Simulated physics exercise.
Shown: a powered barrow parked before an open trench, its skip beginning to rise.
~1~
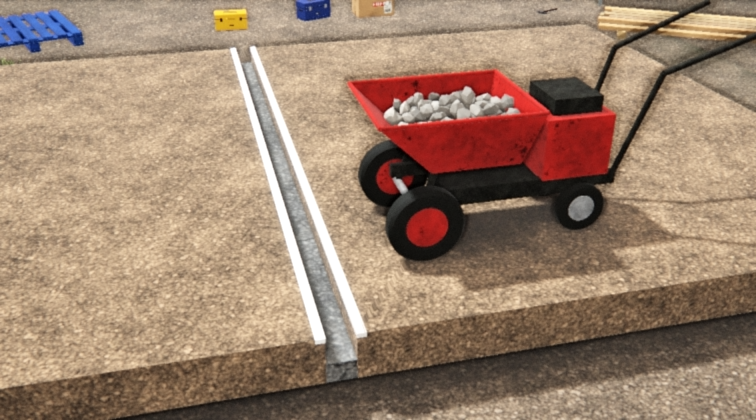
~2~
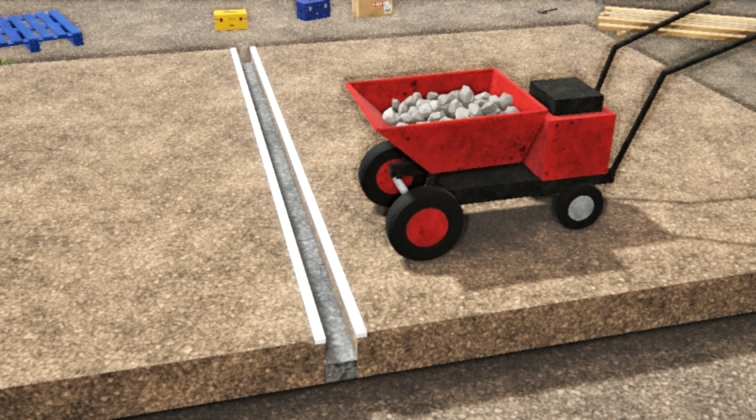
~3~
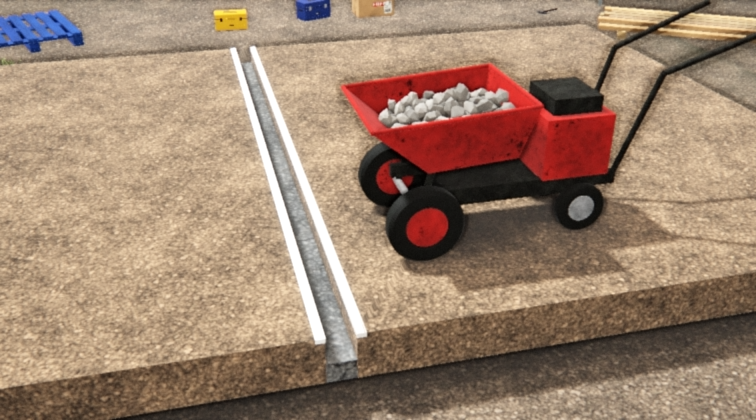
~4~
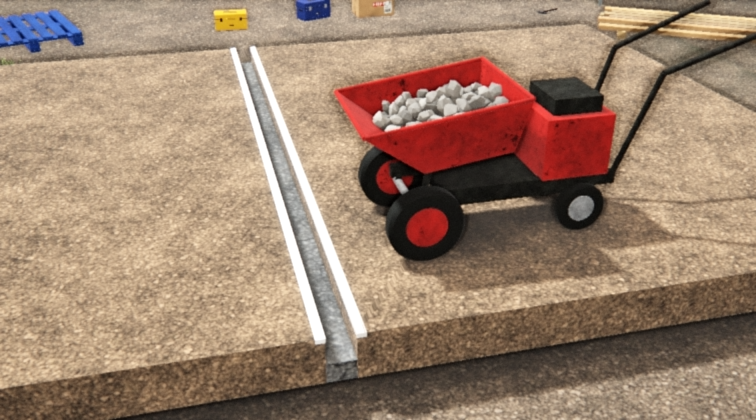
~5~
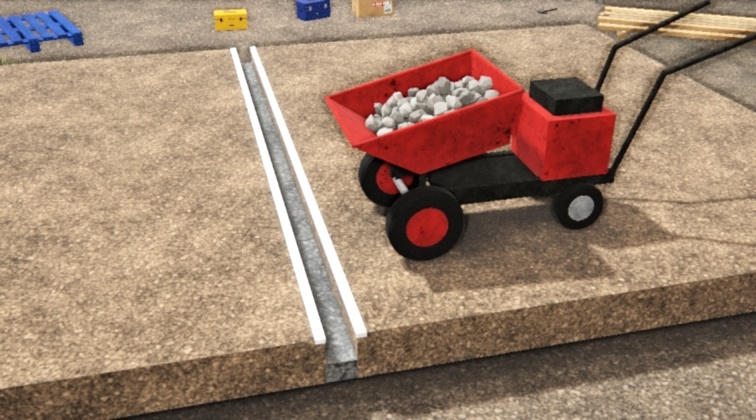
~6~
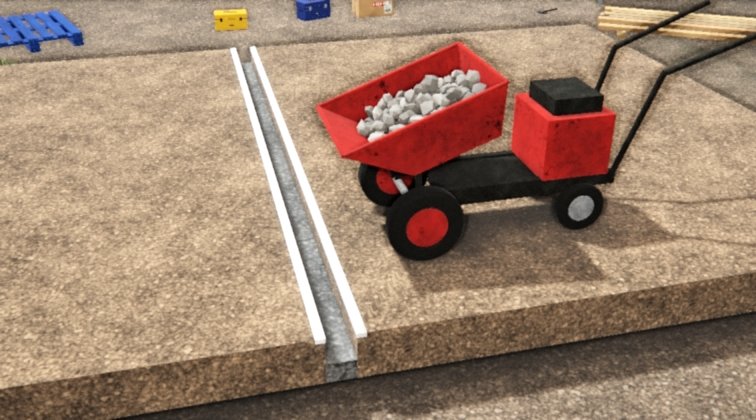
In the video, a red powered barrow loaded with grey broken stones stands beside a narrow, white-edged trench. Its skip starts level, then gradually tilts forward to the left, its front lip lowering while the wheels stay in place.
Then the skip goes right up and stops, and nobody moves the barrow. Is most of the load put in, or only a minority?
Only a minority goes in.
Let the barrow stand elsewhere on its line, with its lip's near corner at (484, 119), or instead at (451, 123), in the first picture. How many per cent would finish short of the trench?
First try: Some 50 %; second try: 30 %.
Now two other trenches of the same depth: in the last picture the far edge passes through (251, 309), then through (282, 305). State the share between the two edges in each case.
In turn 90 and 60 in a hundred.
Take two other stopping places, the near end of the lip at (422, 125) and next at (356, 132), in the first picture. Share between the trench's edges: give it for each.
About 50 per cent for the first spot and about 0 per cent for the second.
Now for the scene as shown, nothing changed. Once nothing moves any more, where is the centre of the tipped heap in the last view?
Close to (256, 243) in the last view.
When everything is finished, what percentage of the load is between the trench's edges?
Around 5 in every hundred pieces.
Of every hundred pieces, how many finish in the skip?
Estimate: Some 20 %.
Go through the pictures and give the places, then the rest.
In the first picture, lip of the skip (380, 129), level; top of the load (480, 117), broken stones; first edge of the trench (348, 296); far edge (309, 301), the trench under half as wide as the skip, and about as deep as wide.
In the second picture, lip of the skip (378, 131), level; top of the load (478, 116).
In the third picture, lip of the skip (373, 134), tipped barely; top of the load (475, 102).
In the fourth picture, lip of the skip (365, 139), tipped a little; top of the load (469, 98).
In the fifth picture, lip of the skip (355, 147), tipped a little; top of the load (471, 99).
In the sixth picture, lip of the skip (344, 157), tipped clearly; top of the load (462, 95); first edge of the trench (348, 296); far edge (309, 301).
Just after the last frame, skip tipped steeply; every one in the skip.
A moment on, skip tipped right over; roughly two thirds in the skip; just a few in or heaped over the trench; roughly a third beyond it; just a few falling.
Further on, skip tipped right over; roughly a quarter in the skip; about a tenth in or heaped over the trench; the larger part beyond it.
When it is over, skip tipped right over; roughly a quarter in the skip; about a tenth in or heaped over the trench; the larger part beyond it.
